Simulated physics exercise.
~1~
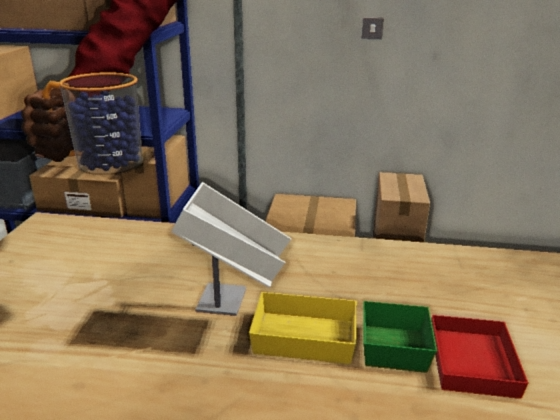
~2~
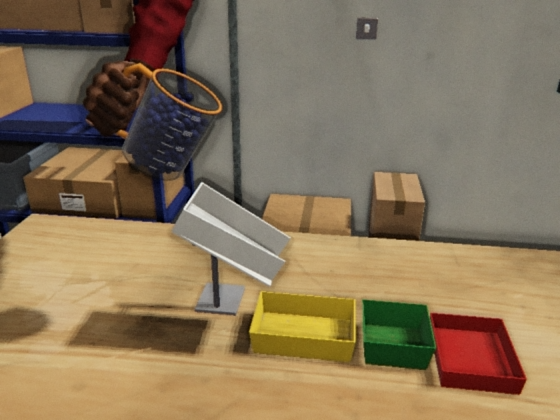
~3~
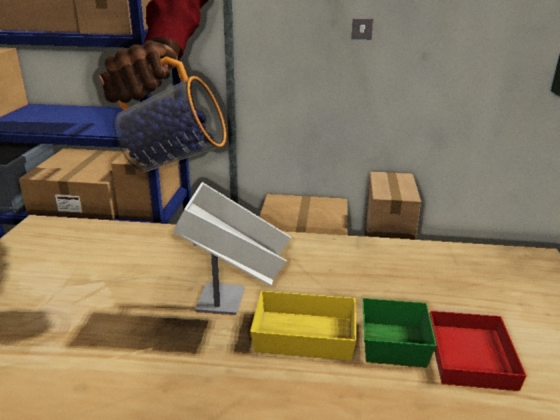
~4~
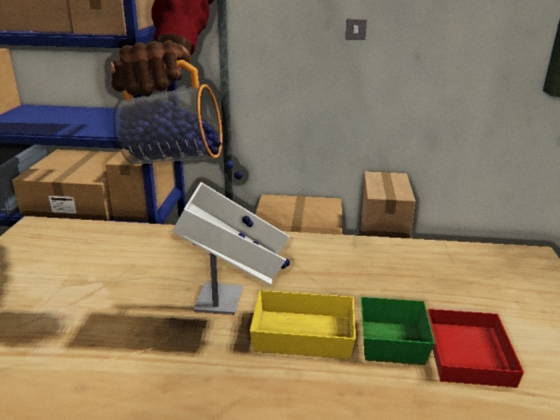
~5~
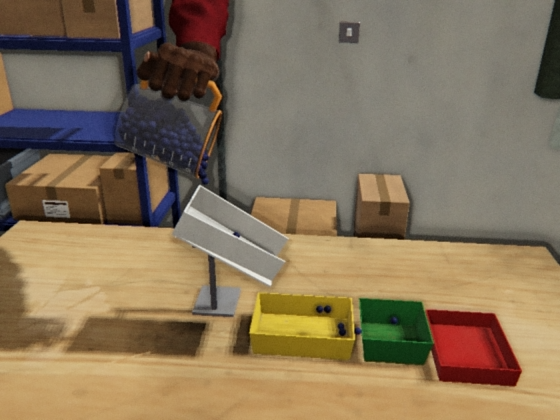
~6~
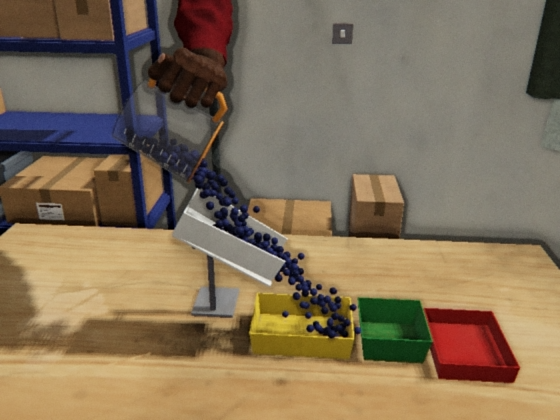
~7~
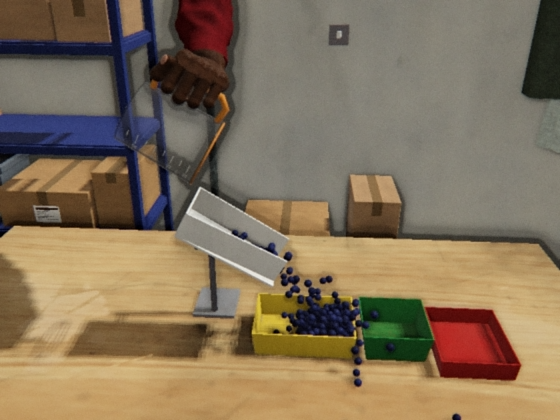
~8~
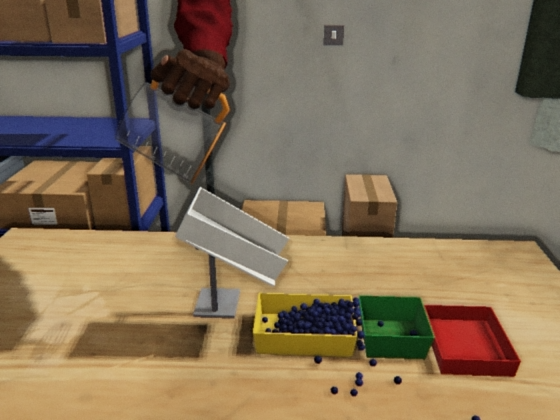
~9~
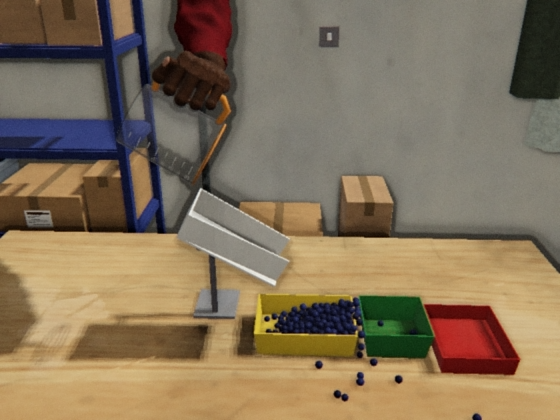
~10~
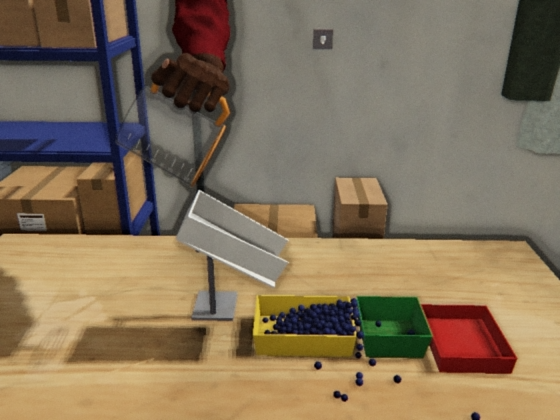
On a wooden table, blueberries tipped from a gloved hand's jug slide down a chute, mostly filling the yellow tin.
